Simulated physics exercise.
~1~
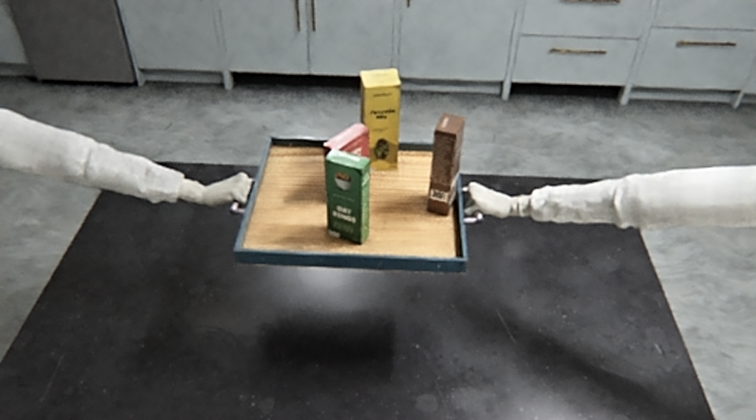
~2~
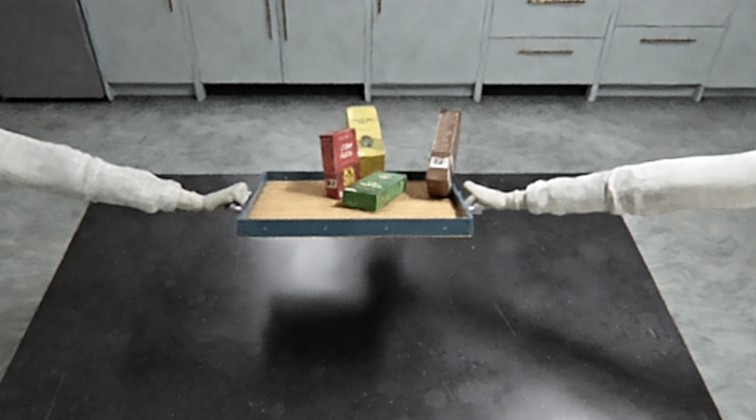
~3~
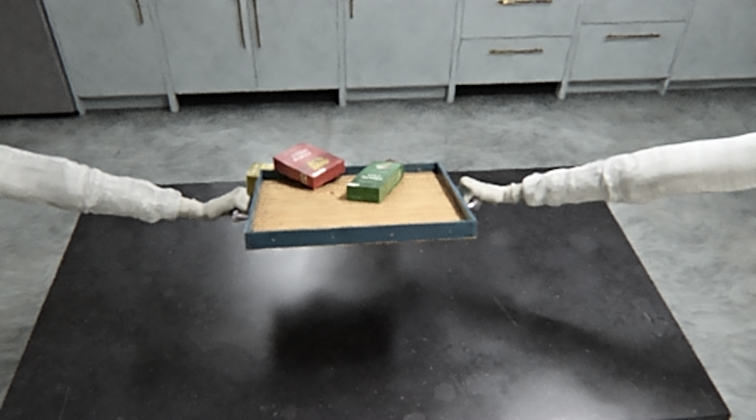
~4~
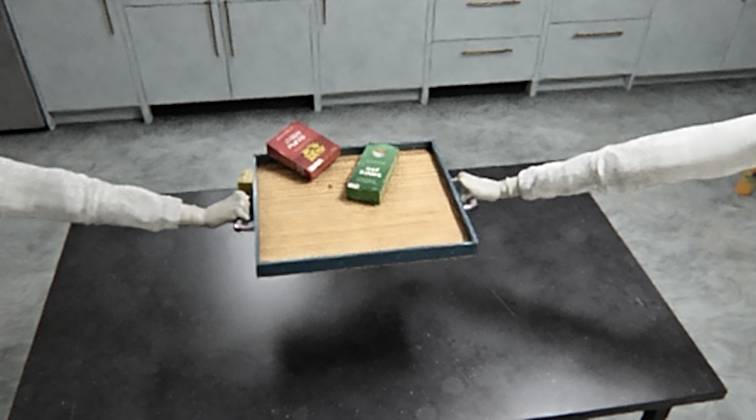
The clip shows two hands holding a tray with four upright cartons as it tips toward the far side, toppling the green and red ones while the yellow and brown ones go off the tray, before it levels with green and red lying near the far edge.
